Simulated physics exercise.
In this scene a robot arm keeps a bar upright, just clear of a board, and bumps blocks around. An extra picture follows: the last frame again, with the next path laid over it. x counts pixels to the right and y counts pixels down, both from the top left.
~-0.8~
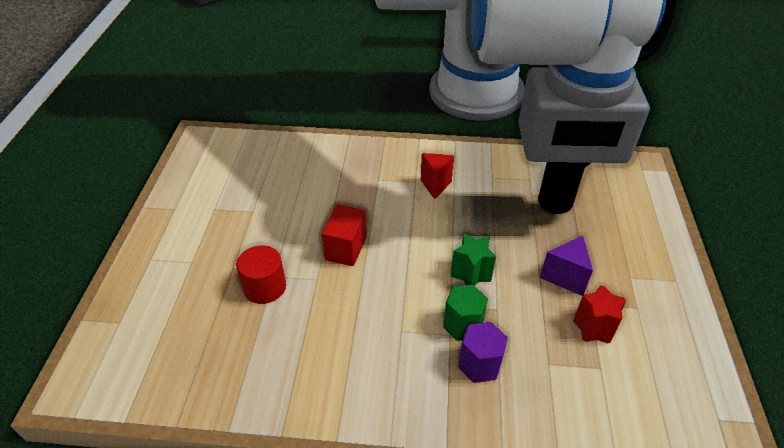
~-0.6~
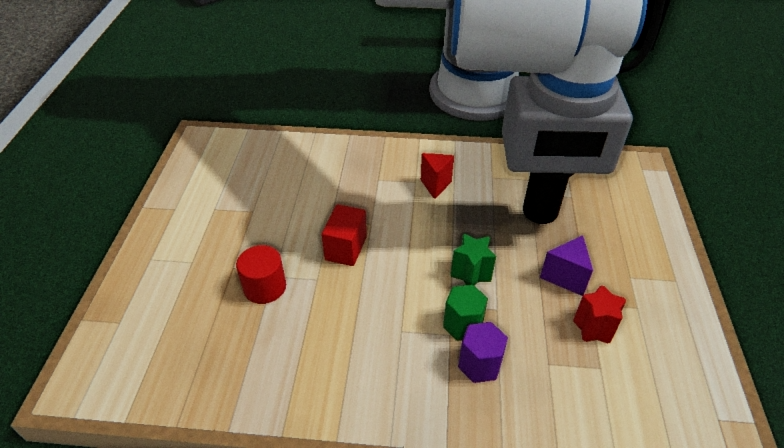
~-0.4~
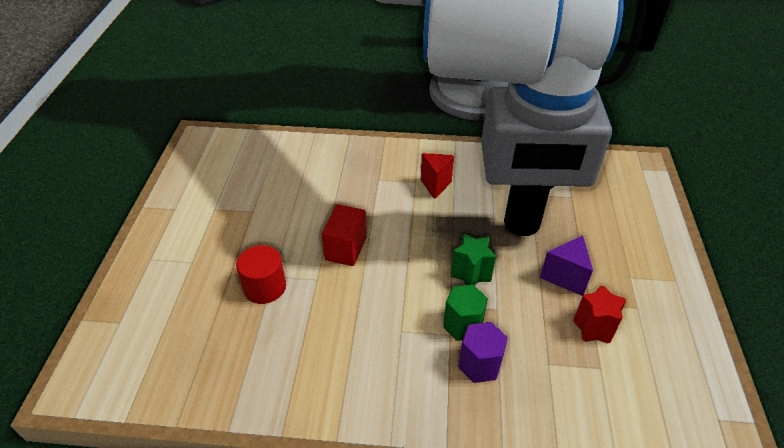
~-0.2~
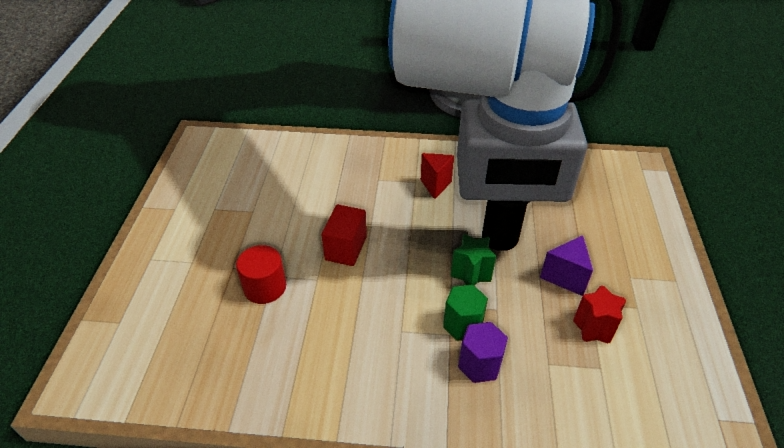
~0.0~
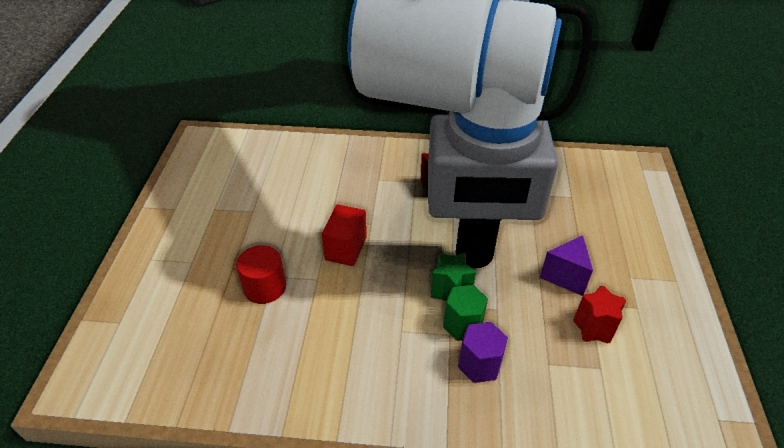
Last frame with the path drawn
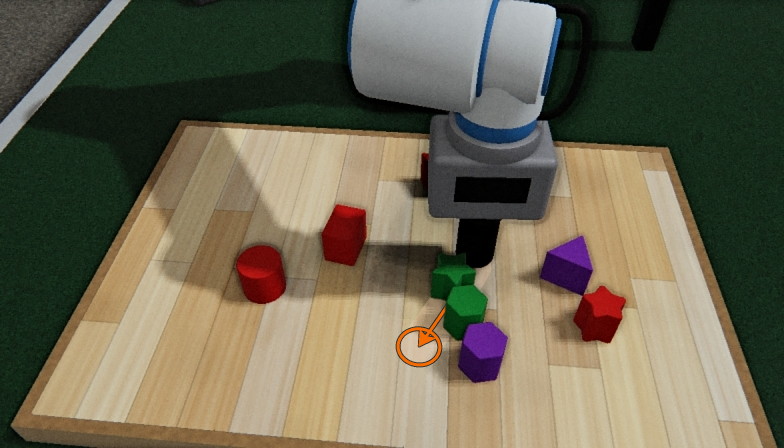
On a light wooden board set over a dark green surface, red, green and purple blocks sit scattered beneath a white and blue robot arm holding a black bar. The arm moves left and toward the viewer, nearing the green star-shaped block, then nudges it slightly left while the other blocks stay still.
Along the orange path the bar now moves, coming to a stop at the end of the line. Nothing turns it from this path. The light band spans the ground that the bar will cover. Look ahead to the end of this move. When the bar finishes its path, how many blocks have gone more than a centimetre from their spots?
Three or more shift.
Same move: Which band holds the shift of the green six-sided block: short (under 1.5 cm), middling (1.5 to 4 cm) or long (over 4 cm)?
Beyond 4 cm.
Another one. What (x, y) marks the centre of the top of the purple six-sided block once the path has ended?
At pixel (494, 360).
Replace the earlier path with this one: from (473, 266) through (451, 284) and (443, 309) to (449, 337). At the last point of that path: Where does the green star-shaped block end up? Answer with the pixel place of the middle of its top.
I expect it at (413, 314).
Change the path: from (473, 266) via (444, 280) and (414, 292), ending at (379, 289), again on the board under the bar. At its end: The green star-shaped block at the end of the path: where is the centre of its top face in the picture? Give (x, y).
Its top middle will sit at (416, 295).
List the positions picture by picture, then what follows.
The first frame shows bar's lower end (555, 203); green star-shaped block (475, 248); green six-sided block (467, 299); purple six-sided block (485, 339); purple three-sided block (574, 252).
The second frame shows bar (540, 213); blocks still.
The third frame shows bar (522, 225); blocks still.
The fourth frame shows bar (500, 239); blocks still.
The fifth frame shows bar (474, 255); green star-shaped block (454, 266); green six-sided block (467, 299); purple six-sided block (485, 339); purple three-sided block (574, 252).
Drawn move, from (473, 266) directly to (419, 346).
What follows on the original path. One third of the way, bar (458, 282); green star-shaped block (431, 283), turned 20° anticlockwise.
Two thirds of the way, bar (440, 307); green star-shaped block (406, 301); green six-sided block (461, 323), turned 25° anticlockwise; purple six-sided block (490, 351), turned 25° anticlockwise.
At the end, bar (420, 336); green star-shaped block (383, 314), turned 35° clockwise; green six-sided block (456, 342), turned 45° anticlockwise; purple six-sided block (494, 360), turned 45° anticlockwise; purple three-sided block still.
